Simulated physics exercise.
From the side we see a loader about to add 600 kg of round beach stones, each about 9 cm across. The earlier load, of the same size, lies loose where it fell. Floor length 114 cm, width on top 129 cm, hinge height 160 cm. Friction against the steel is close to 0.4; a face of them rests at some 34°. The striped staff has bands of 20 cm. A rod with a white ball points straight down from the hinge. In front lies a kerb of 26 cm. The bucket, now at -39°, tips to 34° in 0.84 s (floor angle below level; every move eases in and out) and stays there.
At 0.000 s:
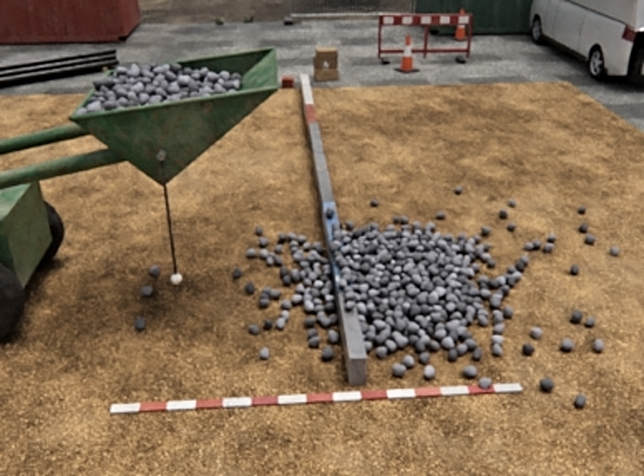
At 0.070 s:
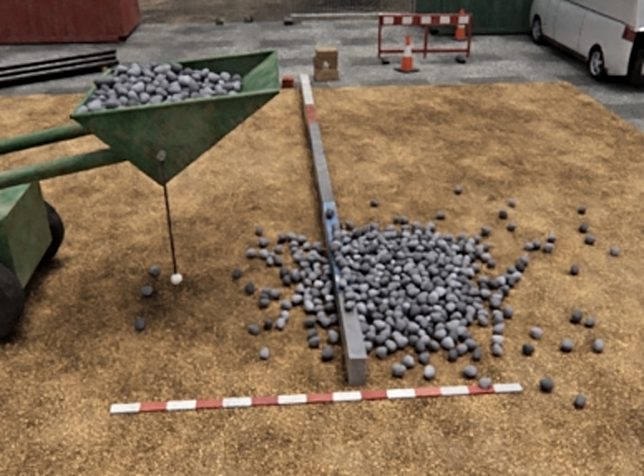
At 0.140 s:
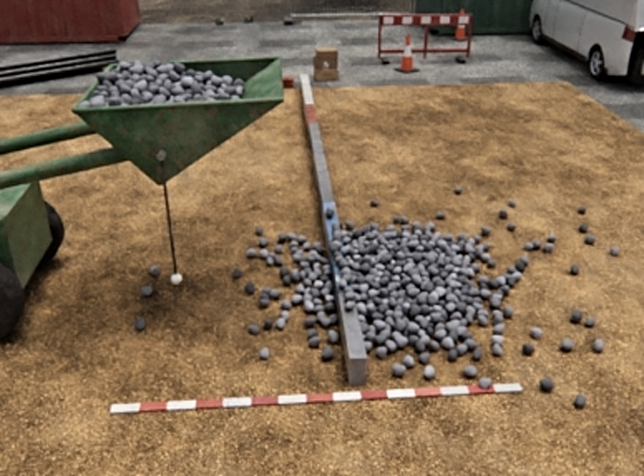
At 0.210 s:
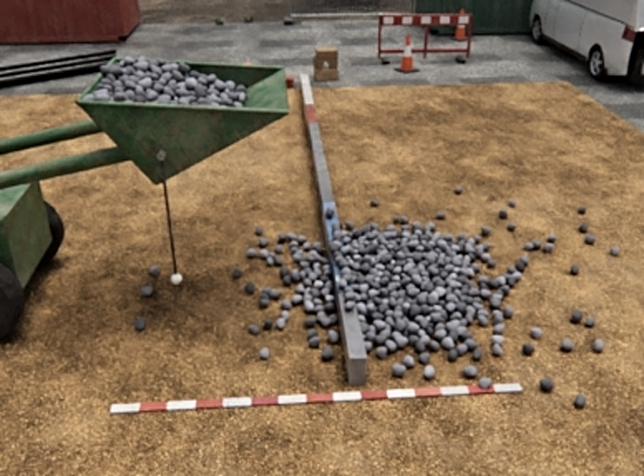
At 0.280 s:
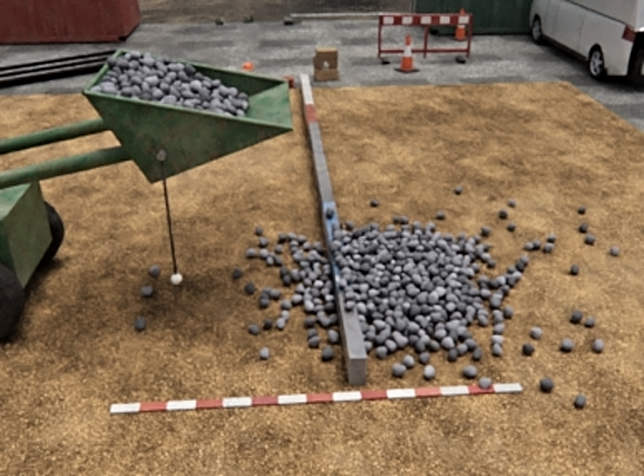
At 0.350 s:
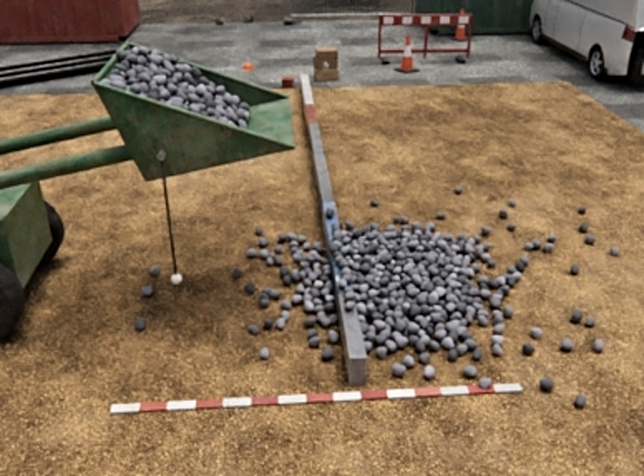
A green loader bucket full of round grey stones tilting down to the right beside a loose stone pile lying across a kerb.
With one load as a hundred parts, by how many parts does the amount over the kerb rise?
Roughly 33 per cent of a load more.
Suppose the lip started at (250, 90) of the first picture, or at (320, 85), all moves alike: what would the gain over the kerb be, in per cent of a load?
First some 10, then 90 per cent.
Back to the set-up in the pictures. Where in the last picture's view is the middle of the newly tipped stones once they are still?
Their middle is at about (319, 272).
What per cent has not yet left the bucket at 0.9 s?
It holds some 90 per cent.
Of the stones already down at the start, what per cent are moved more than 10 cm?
Roughly 10 per cent of them.
After 0.6 s the floor is at 23°; in per cent of one load, 100 in the bucket, 15 on this side of the kerb, 85 over the kerb; the foremost stones are at (589, 249).
After 0.9 s the floor is at 34°; in per cent of one load, 88 in the bucket, 27 on this side of the kerb, 85 over the kerb; the foremost stones are at (589, 249).
After 1.3 s the floor is at 34°; in per cent of one load, 34 in the bucket, 75 on this side of the kerb, 91 over the kerb; the foremost stones are at (589, 249).
After 4.1 s the floor is at 34°; in per cent of one load, 0 in the bucket, 82 on this side of the kerb, 118 over the kerb; the foremost stones are at (589, 249). Net gain over the kerb, 33.
